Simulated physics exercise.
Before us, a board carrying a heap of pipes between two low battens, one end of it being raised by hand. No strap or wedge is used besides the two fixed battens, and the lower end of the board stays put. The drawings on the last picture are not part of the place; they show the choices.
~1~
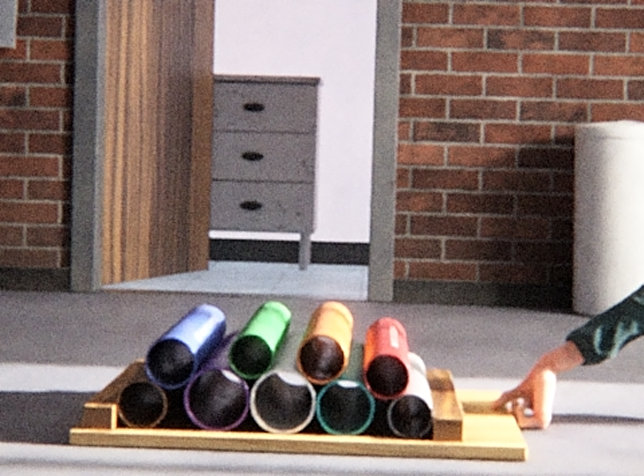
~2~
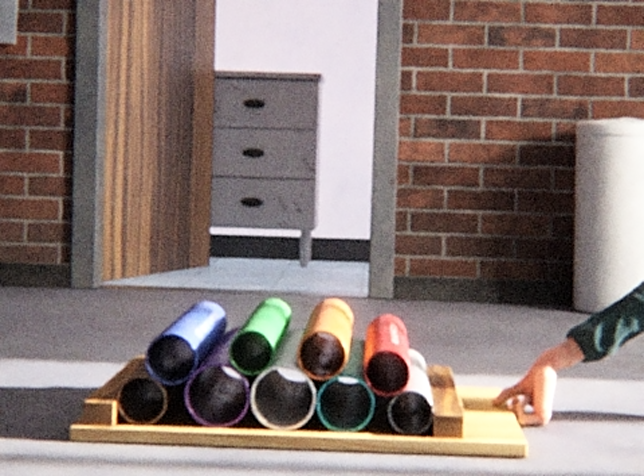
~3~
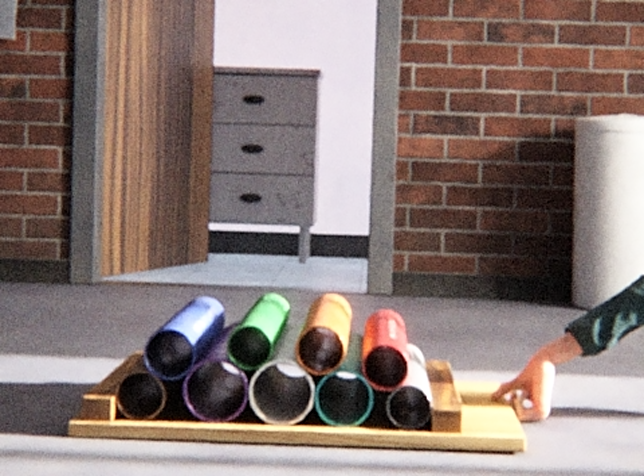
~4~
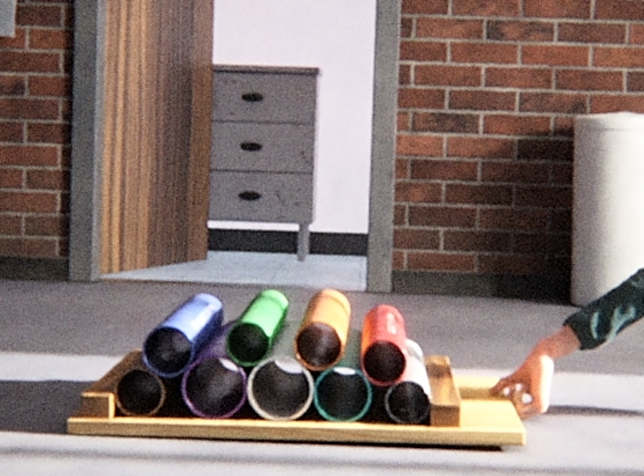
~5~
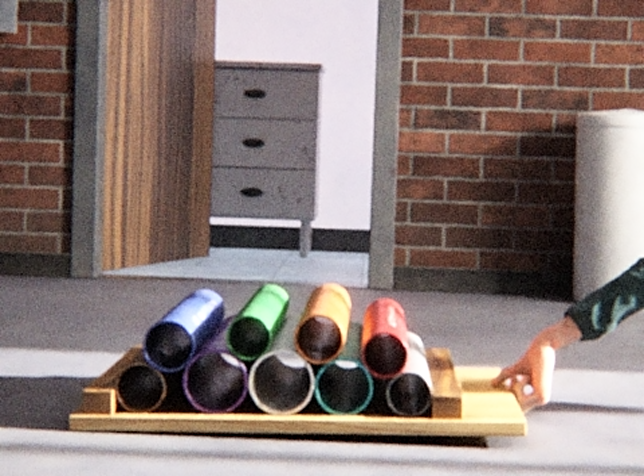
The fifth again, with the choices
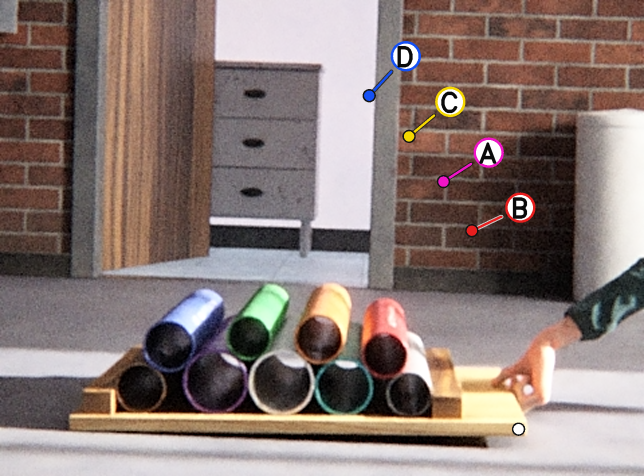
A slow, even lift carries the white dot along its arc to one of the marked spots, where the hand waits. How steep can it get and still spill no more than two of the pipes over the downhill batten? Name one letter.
No higher than A.
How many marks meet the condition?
Two of them.
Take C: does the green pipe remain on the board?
No, with C.
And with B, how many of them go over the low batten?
The count is one.
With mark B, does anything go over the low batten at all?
Yes, at B.
On the marked copy, A at (443, 181); B at (472, 231); C at (409, 136); D at (369, 96); the white dot at (518, 429).
With A. Early on, board at 19°.
Further on, board at 35°.
At the end, board at 35°, one over the low batten (blue).
As for the rest, B one over the low batten (blue); C three over the low batten (orange, green, blue); D four over the low batten (red, orange, green, blue).
